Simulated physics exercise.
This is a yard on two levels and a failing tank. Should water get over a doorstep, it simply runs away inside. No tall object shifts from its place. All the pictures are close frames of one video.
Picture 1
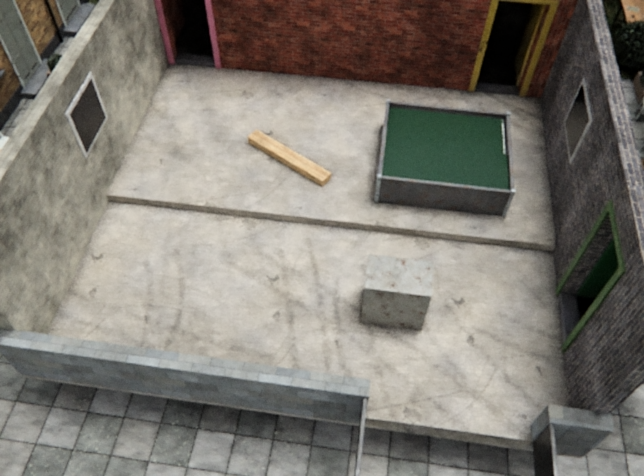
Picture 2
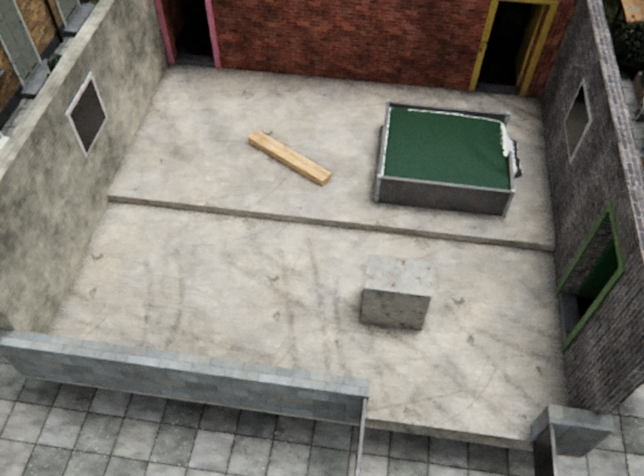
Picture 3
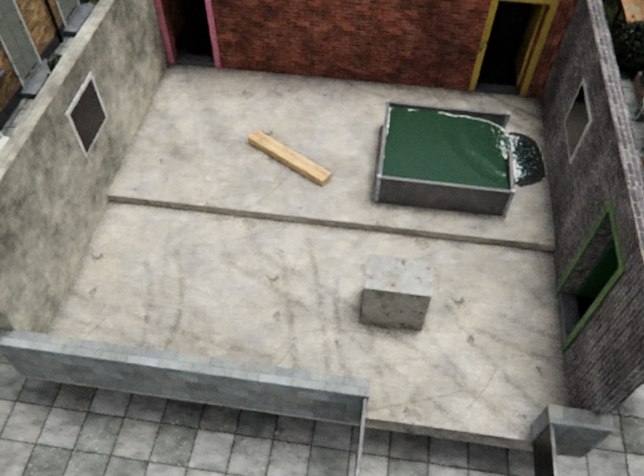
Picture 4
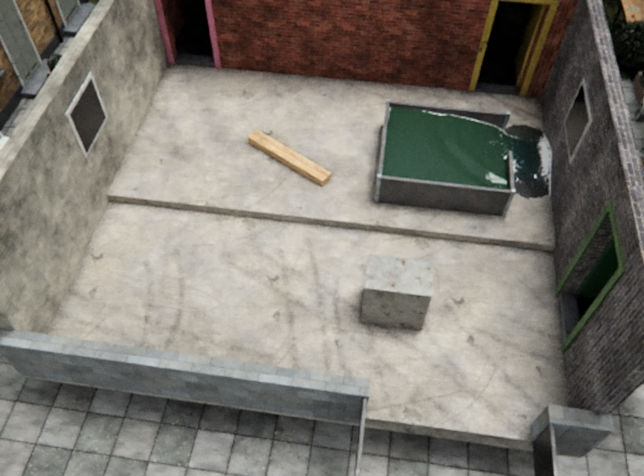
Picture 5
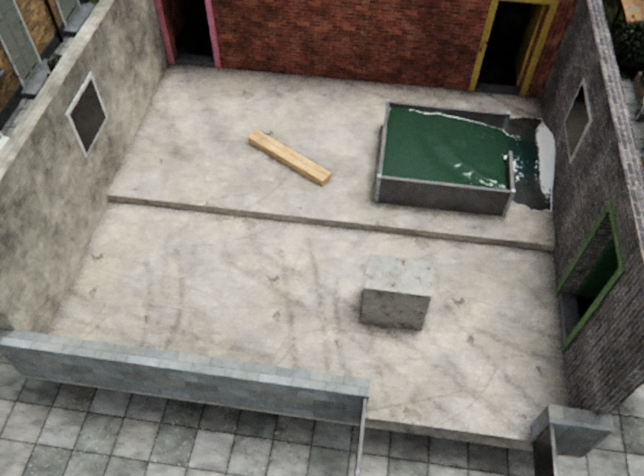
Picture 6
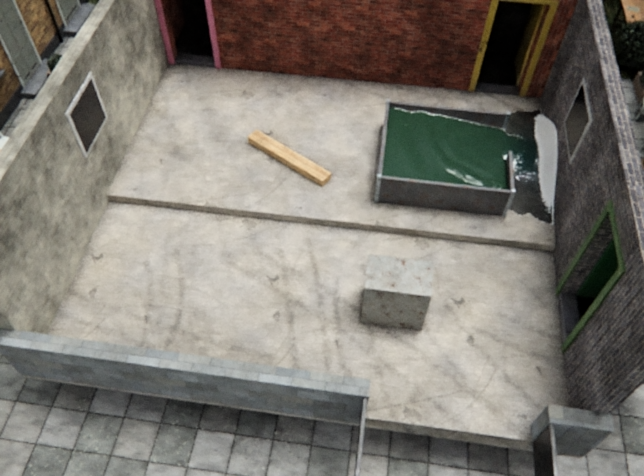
Green water pouring from a gap in the right side of a raised tank, spreading over the concrete beside the brick wall.
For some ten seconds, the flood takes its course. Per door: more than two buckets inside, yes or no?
Per door - green door: No, yellow door: Yes, pink door: No.
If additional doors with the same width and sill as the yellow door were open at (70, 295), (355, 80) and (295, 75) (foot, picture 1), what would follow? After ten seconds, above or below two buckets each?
Taken in sequence, they go: Not exceeded, not exceeded, not exceeded.
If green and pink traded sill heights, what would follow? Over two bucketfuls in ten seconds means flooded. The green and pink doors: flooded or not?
Green falls short; pink falls short.
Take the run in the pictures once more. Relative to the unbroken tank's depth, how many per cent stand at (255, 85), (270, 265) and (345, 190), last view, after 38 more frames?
In order: About 4, 0 and 0 in a hundred.
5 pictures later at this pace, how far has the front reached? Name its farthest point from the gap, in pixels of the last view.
The farthest wet point should be near (555, 296).
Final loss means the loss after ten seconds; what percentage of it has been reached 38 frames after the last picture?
I'd put it near 65 in a hundred.
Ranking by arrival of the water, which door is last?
That's the one in pink.
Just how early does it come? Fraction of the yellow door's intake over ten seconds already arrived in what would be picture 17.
About 15 per cent.
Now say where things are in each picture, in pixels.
In the first picture, still water in the water tank at (446, 147).
In the second picture, water pours out at (502, 149) and has run to a hidden place.
In the third picture, the front is at (540, 175), out from the gap at (502, 150).
In the fourth picture, the front is at (548, 190), out from the gap at (501, 151).
In the fifth picture, water pours out at (501, 150) and has run to (550, 206).
In the sixth picture, the front is at (551, 219), out from the gap at (501, 150).
A moment on, water covers 10 % of the floor; the green door not reached, the yellow door under two buckets in, the pink door not reached.
Next, water covers 15 % of the floor; the green door wet at the sill, nothing in, the yellow door over two buckets in, the pink door not reached.
Then, water covers 30 % of the floor; the green door wet at the sill, nothing in, the yellow door far over two buckets in, the pink door not reached.
Later, water covers 45 % of the floor; the green door wet at the sill, nothing in, the yellow door far over two buckets in, the pink door wet at the sill, nothing in.
In the end, water covers 55 % of the floor; the green door wet at the sill, nothing in, the yellow door far over two buckets in, the pink door wet at the sill, nothing in.
